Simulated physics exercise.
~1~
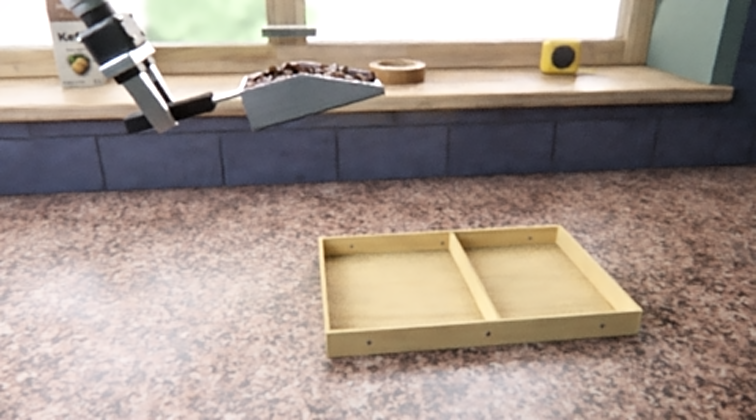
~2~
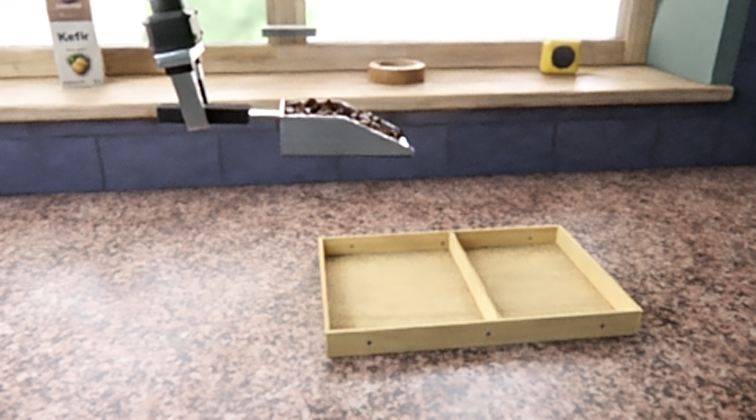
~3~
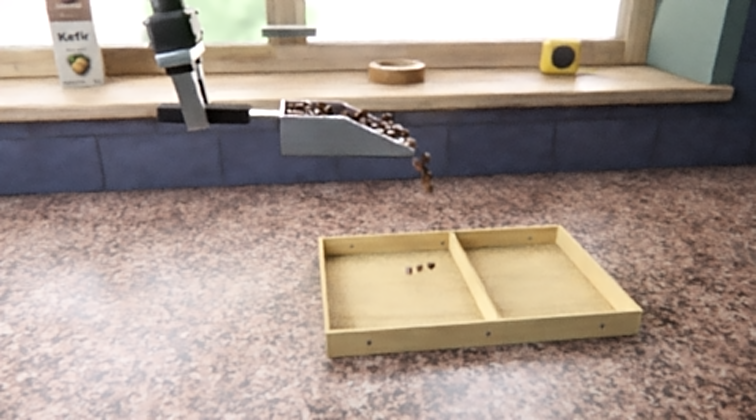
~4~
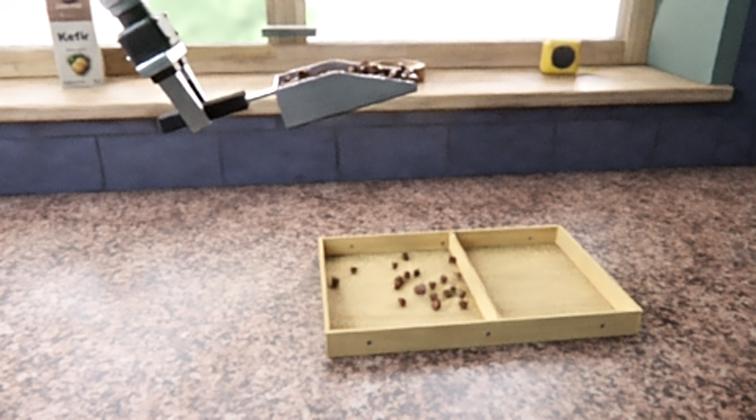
A robotic arm at the upper left holds a grey scoop heaped with small brown pieces above a speckled reddish-brown countertop, seen from the front and slightly above. A shallow yellowish wooden tray with two compartments sits on the counter, while a carton, a roll of tape and a yellow tape measure stand on the windowsill behind. The arm moves the scoop slightly right and down, tipping it toward level. Pieces spill off its front lip into the tray's left compartment. The scoop then tilts back and rises, still well filled, leaving a scattering of pieces in the left compartment and the right one empty.
